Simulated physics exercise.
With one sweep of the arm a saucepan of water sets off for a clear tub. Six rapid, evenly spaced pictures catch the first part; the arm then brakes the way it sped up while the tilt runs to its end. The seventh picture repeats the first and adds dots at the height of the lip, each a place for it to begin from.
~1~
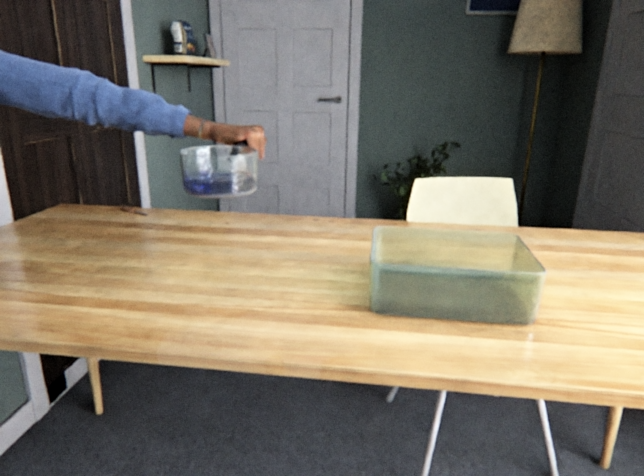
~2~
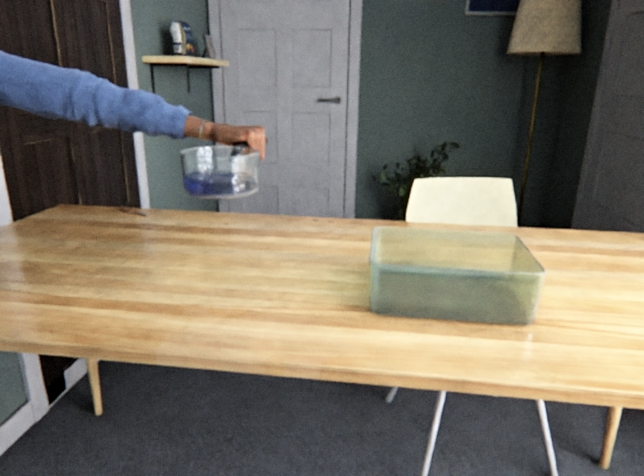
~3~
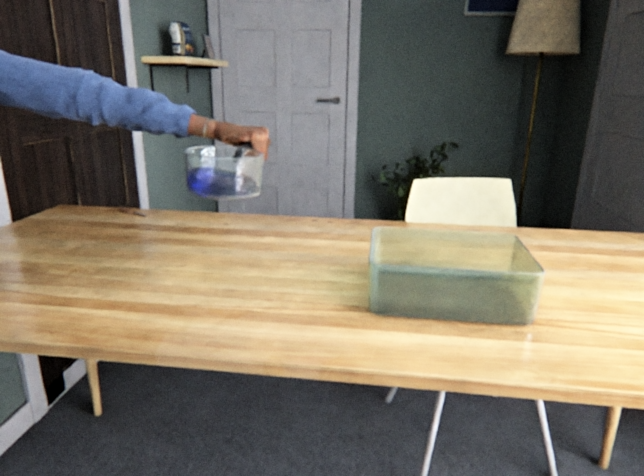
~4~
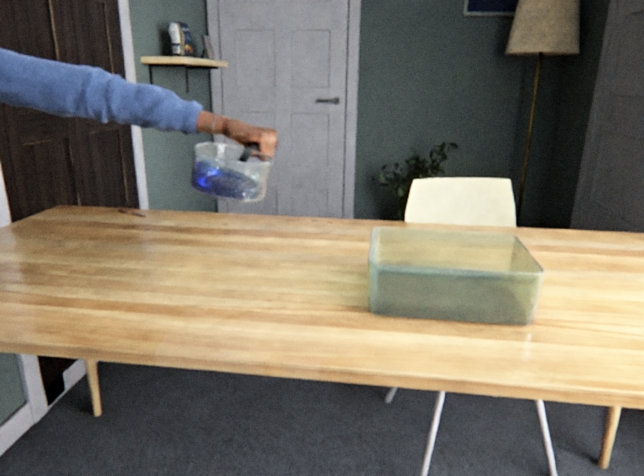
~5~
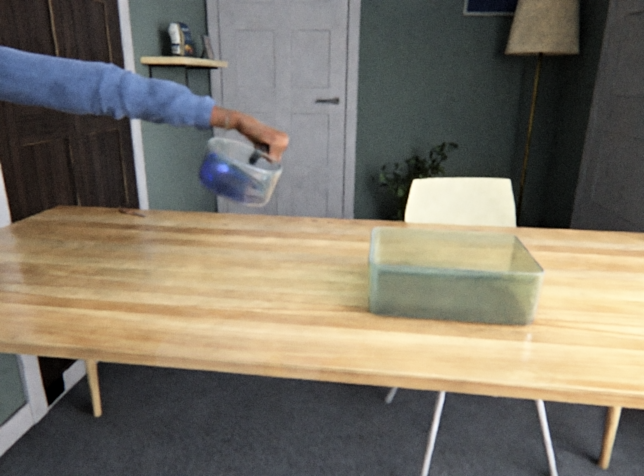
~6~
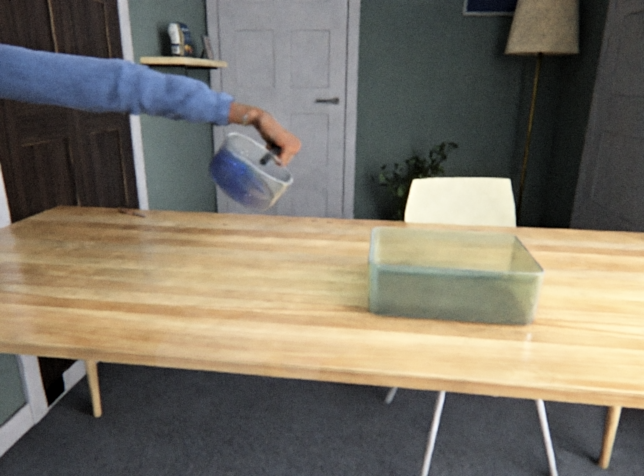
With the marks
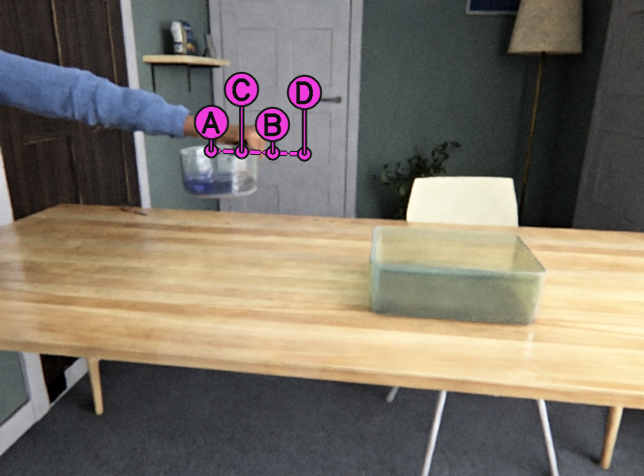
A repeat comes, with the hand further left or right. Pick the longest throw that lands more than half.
Take B.
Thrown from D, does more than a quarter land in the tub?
Yes, clearly.
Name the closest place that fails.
Place C.
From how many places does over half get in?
Two of them.
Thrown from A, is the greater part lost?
Yes, it does.
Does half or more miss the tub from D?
No, that is safe.
On the marked copy, A at (211, 150); B at (272, 152); C at (241, 151); D at (304, 154).
If A is chosen, about 0 % lands in the tub, 96 % falls short and 4 % goes beside or beyond.
If B is chosen, about 75 % lands in the tub, 13 % falls short and 12 % goes beside or beyond.
If C is chosen, about 21 % lands in the tub, 76 % falls short and 4 % goes beside or beyond.
If D is chosen, about 81 % lands in the tub, 2 % falls short and 17 % goes beside or beyond.
